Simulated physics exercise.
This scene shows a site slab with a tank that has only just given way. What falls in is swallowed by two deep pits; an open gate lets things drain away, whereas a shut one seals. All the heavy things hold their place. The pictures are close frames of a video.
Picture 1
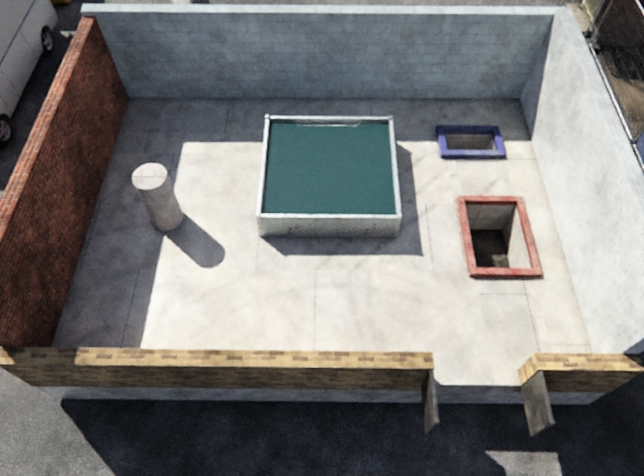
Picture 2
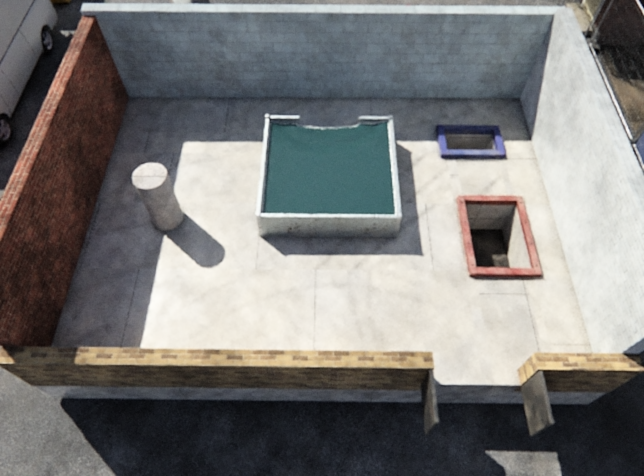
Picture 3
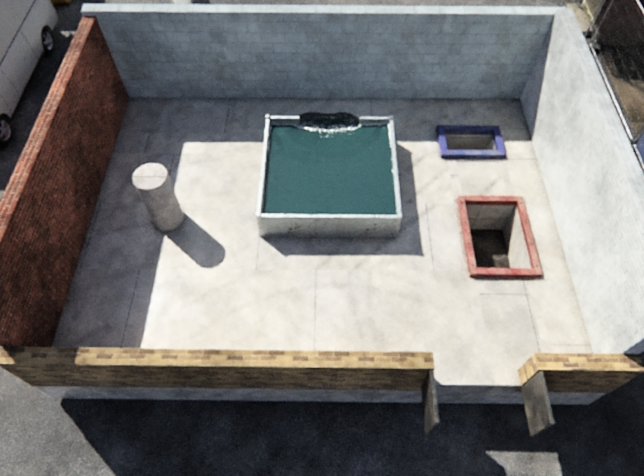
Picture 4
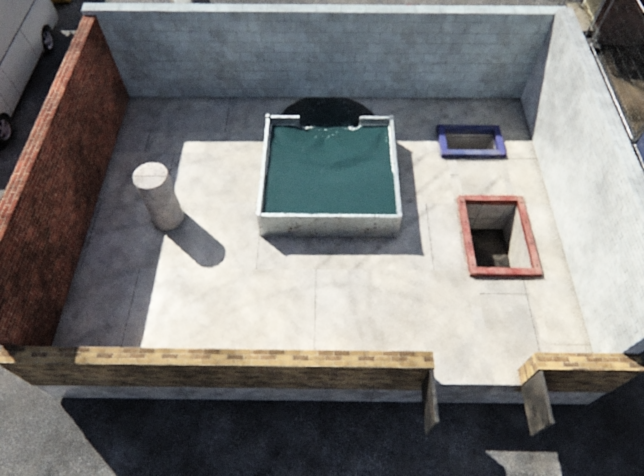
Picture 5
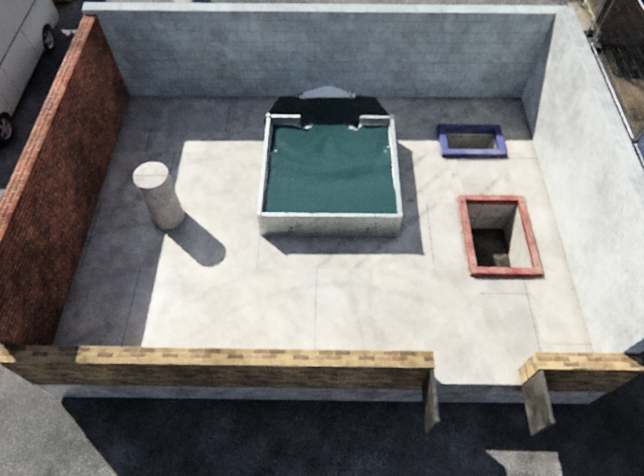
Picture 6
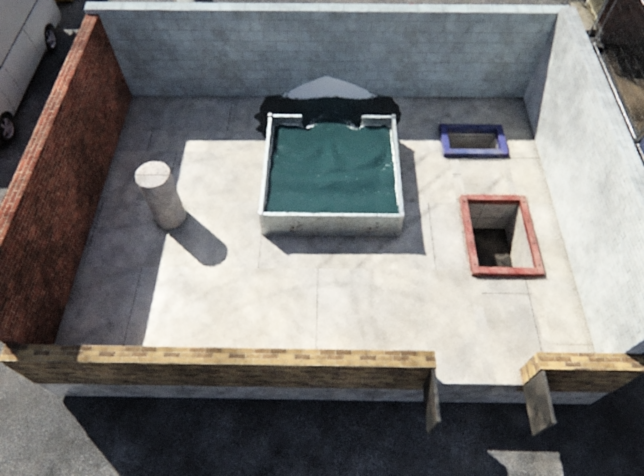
The clip opens on a walled slab with a pale-rimmed tank of still green water, a short column and two framed pits. A gap appears in the tank's far side and water pours out, then spreads as a dark, widening pool toward the back wall and sideways behind the tank.
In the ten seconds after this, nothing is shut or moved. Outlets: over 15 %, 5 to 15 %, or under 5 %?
One by one: The gate will get a thin slice beneath five per cent; the blue pit will get a thin slice beneath five per cent; the red pit will get a thin slice beneath five per cent.
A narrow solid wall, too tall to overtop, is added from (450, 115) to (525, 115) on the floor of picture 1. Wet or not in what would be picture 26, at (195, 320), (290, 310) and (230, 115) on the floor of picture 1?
As the points were listed, they come out free from flooding, free from flooding, and finally taken by the flood.
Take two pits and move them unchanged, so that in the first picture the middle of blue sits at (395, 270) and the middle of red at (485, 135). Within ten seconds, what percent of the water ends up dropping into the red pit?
Share for red: 6 in a hundred.
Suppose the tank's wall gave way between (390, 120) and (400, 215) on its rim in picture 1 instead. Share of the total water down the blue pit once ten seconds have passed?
The blue pit gets 8 per cent.
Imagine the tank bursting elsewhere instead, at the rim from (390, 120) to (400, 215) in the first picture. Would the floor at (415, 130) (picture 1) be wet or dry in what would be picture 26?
Bottom line - sodden.
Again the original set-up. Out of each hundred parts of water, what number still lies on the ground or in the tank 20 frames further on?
That works out to about 100 per cent.
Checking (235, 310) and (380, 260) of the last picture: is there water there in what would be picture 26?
High and dry, then high and dry.
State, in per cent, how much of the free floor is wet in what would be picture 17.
Some 25 per cent.
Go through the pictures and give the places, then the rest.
In the first picture, still water in the tank at (329, 166).
In the second picture, the front is at a hidden place, out from the gap on the tank's far side.
In the third picture, water pours out on the tank's far side and has run to (305, 116).
In the fourth picture, water pours out on the tank's far side and has run to (312, 99).
In the fifth picture, water pours out on the tank's far side and has run to (287, 97).
In the sixth picture, the front is at (269, 96), out from the gap on the tank's far side.
A moment on, water covers 10 % of the floor; the gate 0 %, the blue pit 0 %, the red pit 0 %.
Next, water covers 25 % of the floor; the gate 0 %, the blue pit 0 %, the red pit 0 %.
Then, water covers 40 % of the floor; the gate 0 %, the blue pit 1 %, the red pit 0 %.
Later, water covers 65 % of the floor; the gate 0 %, the blue pit 2 %, the red pit 0 %.
In the end, water covers 90 % of the floor; the gate 1 %, the blue pit 2 %, the red pit 0 %.
